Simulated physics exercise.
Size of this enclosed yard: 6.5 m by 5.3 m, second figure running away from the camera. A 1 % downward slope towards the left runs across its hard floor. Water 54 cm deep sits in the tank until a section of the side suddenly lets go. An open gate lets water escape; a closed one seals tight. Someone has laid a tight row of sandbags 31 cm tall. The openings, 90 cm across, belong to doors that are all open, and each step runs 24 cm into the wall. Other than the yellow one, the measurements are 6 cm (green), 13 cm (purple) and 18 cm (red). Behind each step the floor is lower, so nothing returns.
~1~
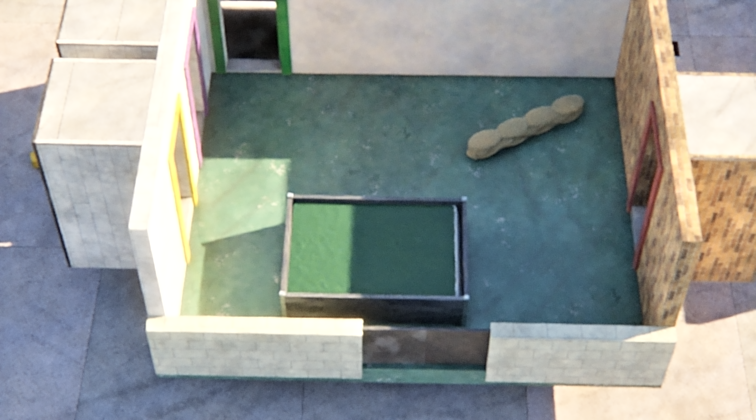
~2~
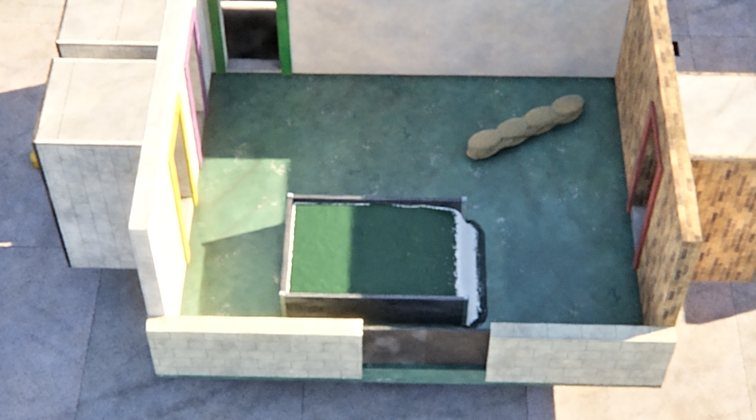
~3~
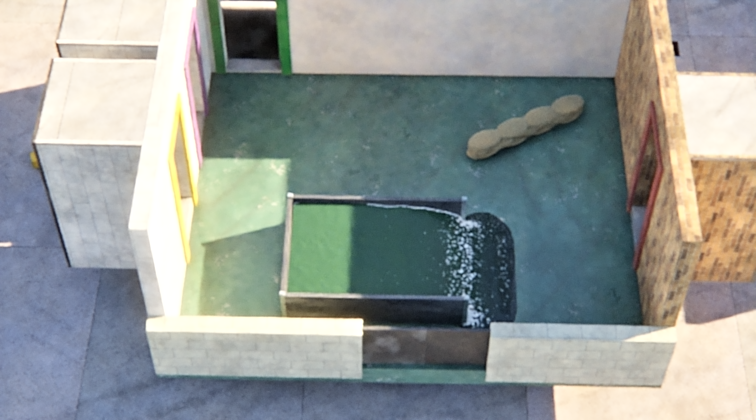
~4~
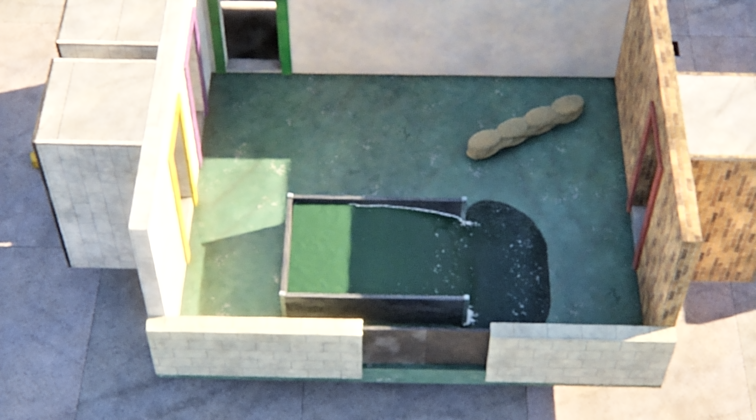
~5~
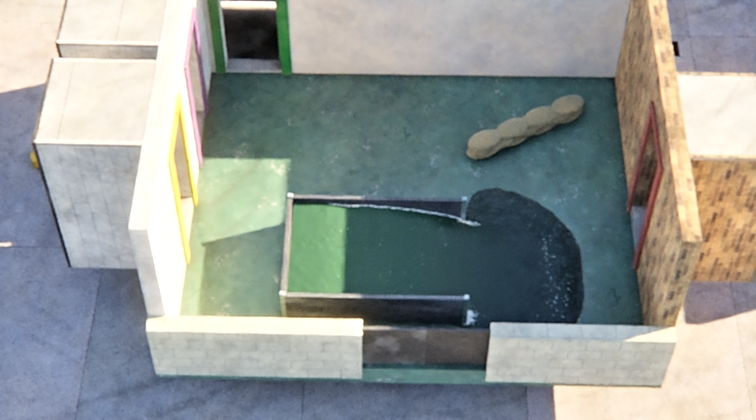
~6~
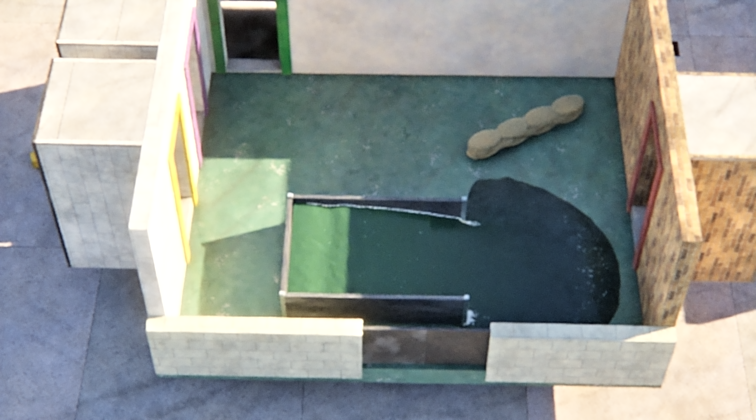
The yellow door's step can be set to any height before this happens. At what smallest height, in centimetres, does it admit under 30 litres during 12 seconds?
At about 7.5 centimetres.
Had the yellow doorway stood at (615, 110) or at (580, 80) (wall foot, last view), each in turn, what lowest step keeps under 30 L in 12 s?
Roughly 13.0 cm for the first and 18 cm for the second.
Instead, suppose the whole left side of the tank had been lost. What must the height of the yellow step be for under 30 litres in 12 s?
A height of around 27 cm.
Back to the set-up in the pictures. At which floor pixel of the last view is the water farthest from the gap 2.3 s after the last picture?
Close to pixel (615, 80).
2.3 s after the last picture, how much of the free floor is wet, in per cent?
Near 35 per cent of the open floor.
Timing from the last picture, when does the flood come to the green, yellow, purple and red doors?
Arrival times - green: 5.5 s; yellow: 6.0 s; purple: 6.0 s; red: 0.1 s.
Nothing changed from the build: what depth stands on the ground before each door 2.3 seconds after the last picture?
In cm - green: 0, yellow: 0, purple: 0, red: 24.
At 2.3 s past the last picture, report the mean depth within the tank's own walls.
Around 17 cm on average.
Then, 0.7 s after the last picture water covers 25 % of the floor, deepest (33 cm) near (646, 347); it has not reached the yellow door.
Then, 2.3 s after the last picture water covers 35 % of the floor, deepest (28 cm) near (603, 80); it has not reached the yellow door.
Then, 11.3 s after the last picture water covers 95 % of the floor, deepest (13 cm) near (175, 350); 9 cm at the yellow door, 0 litres in over its 22 cm step.
At the yellow door as built, the water peaked near 12 cm, 7.5 s after the last picture.
Run again over the same 12 s with other heights there, 41 litres in over 6.5 cm, 18 litres over 8.5 cm. The limit of 30 litres is kept from about 7.5 cm up.
